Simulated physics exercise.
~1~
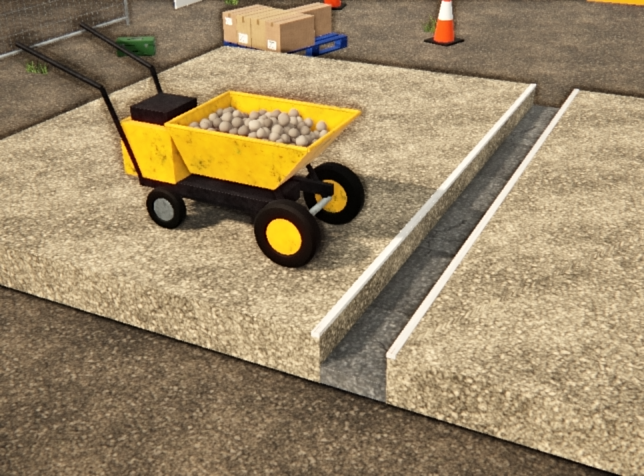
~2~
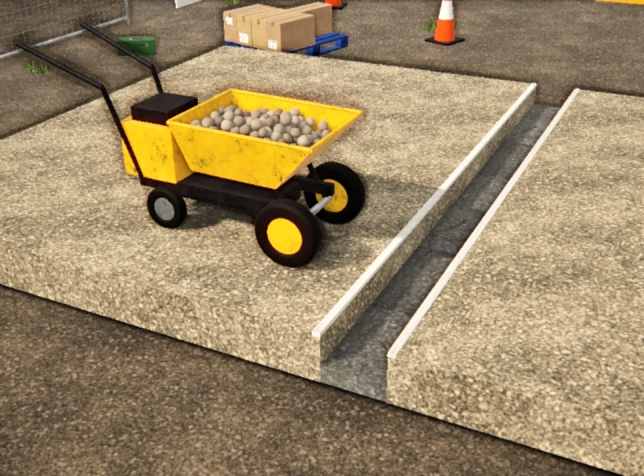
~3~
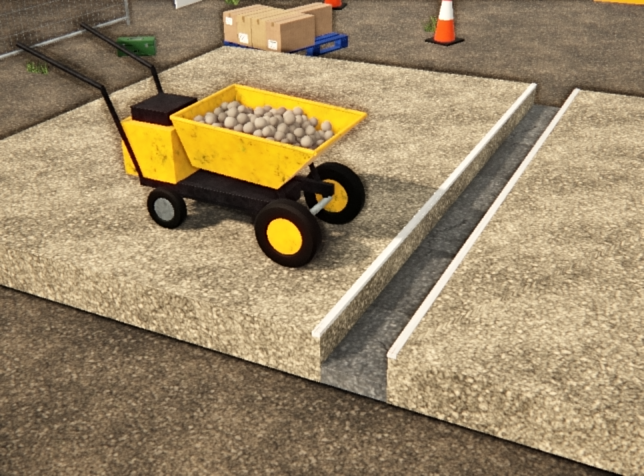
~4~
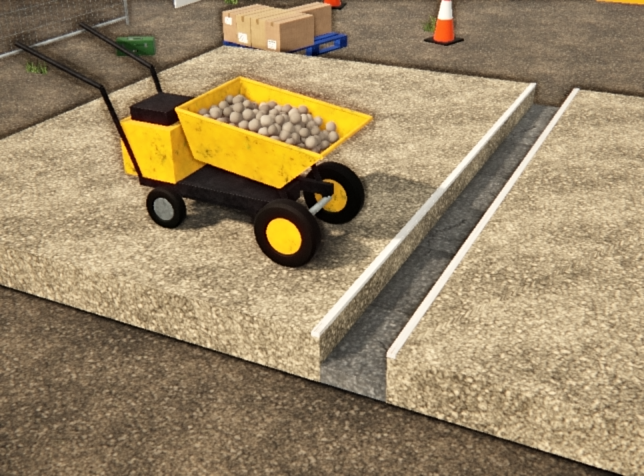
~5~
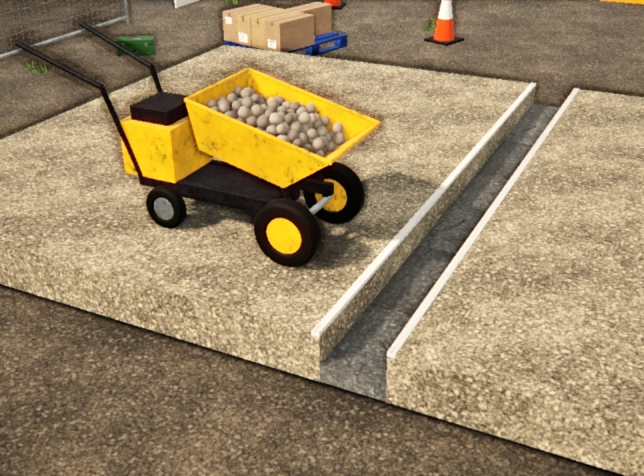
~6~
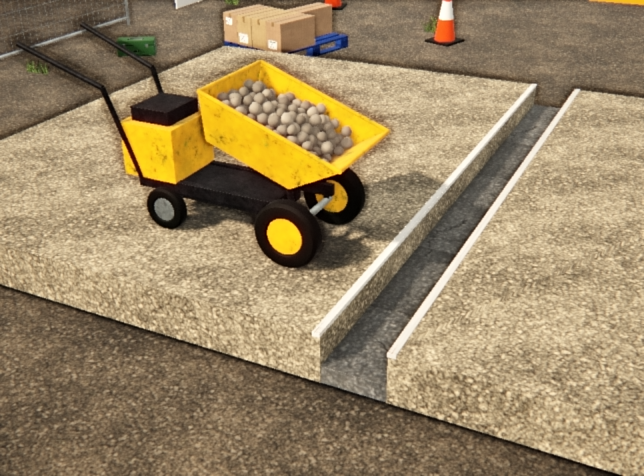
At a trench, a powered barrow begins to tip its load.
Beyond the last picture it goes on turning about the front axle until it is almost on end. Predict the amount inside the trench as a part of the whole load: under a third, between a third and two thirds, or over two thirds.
Mostly in, above two thirds.
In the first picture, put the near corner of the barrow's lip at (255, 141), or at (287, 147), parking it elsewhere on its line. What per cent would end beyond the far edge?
0 and 0 percent, in that order.
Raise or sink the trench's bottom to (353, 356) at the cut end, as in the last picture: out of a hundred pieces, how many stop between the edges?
About 60 percent.
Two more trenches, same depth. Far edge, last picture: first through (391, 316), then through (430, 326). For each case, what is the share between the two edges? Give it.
First one: 40 per cent; second one: 90 per cent.
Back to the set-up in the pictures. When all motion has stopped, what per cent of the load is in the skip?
Near 0 %.
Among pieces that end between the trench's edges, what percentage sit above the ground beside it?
Roughly 5 percent of them.
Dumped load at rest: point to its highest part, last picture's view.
About (454, 269).
Soon, skip tipped steeply; all in the skip.
A while on, skip tipped right over; about half in the skip; about a third in or heaped over the trench; a stray few beyond it; a small part falling.
Towards the end, skip tipped right over; a stray few in the skip; most in or heaped over the trench; about a quarter beyond it.
Finally, skip tipped right over; most in or heaped over the trench; about a quarter beyond it.
